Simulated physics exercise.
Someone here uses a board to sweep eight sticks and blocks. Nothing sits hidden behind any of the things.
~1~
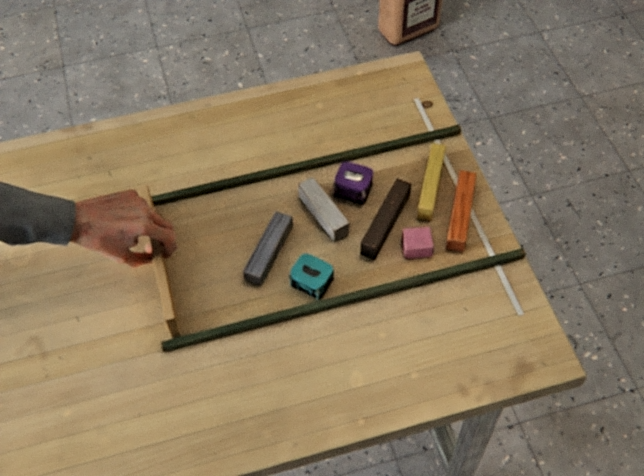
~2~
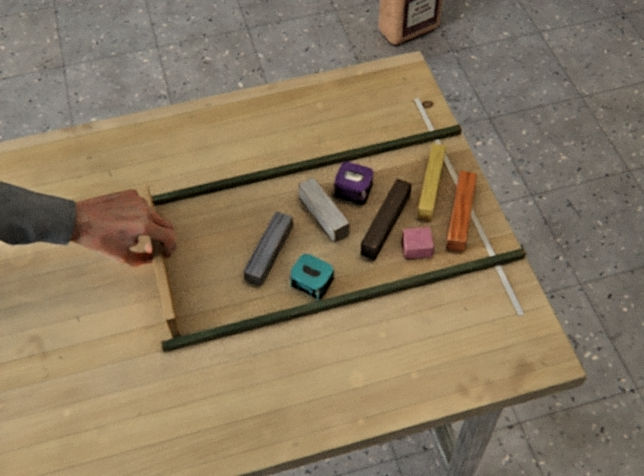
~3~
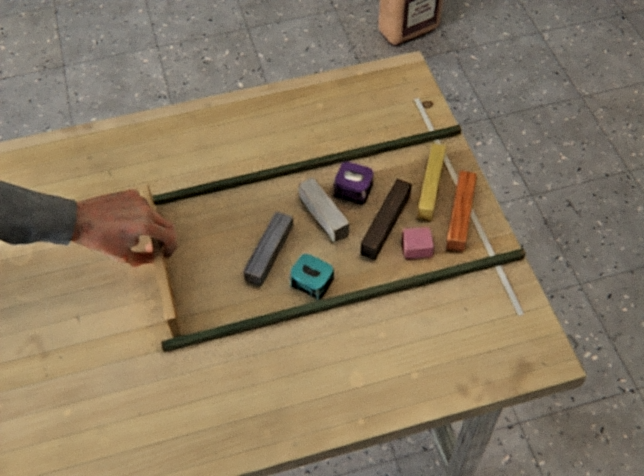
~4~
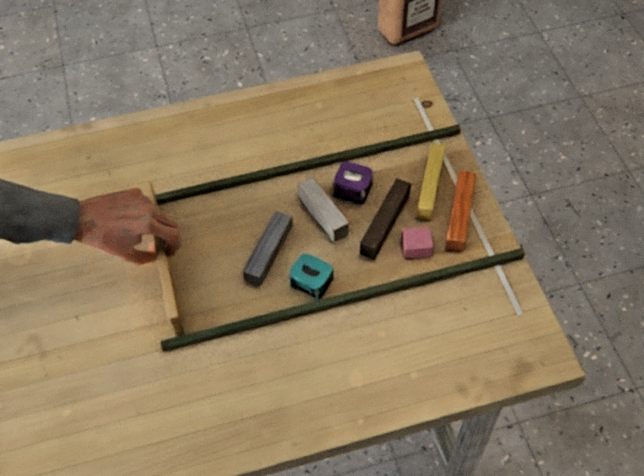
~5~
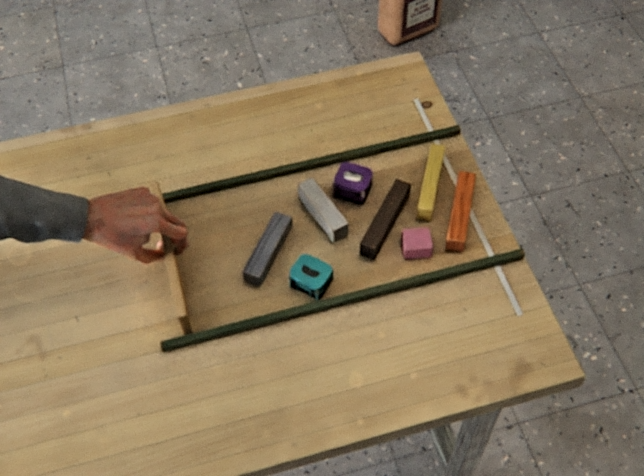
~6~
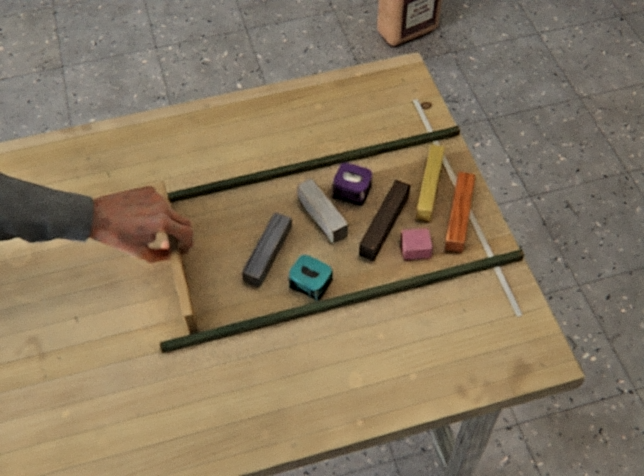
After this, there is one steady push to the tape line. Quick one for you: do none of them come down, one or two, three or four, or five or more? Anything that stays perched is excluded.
Expect a large batch, five at least, to go down.
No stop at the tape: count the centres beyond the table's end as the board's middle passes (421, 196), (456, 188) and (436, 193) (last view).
Going through the three places, I get 1, 5 and 2.
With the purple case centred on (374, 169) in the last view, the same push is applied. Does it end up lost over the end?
From that start it falls away.
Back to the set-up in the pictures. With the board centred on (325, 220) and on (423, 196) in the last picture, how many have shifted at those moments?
4 and 8.
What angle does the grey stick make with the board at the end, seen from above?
About 0° out of line.
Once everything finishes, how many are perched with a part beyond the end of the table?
Answer: 1.
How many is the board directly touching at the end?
Counting them up gives 2.
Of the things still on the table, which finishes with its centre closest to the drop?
It's the white bar.
Early on, none off yet; orange stick at rest near (461, 211); yellow bar at rest near (431, 182); pink block at rest near (416, 244).
A while later, none off yet; orange stick moving near (466, 212); yellow bar travelled a little near (441, 183); pink block travelled about its own width near (442, 247).
Finally, the number that fall off is five or more; lost, purple case, black bar, pink block, yellow bar and orange stick.
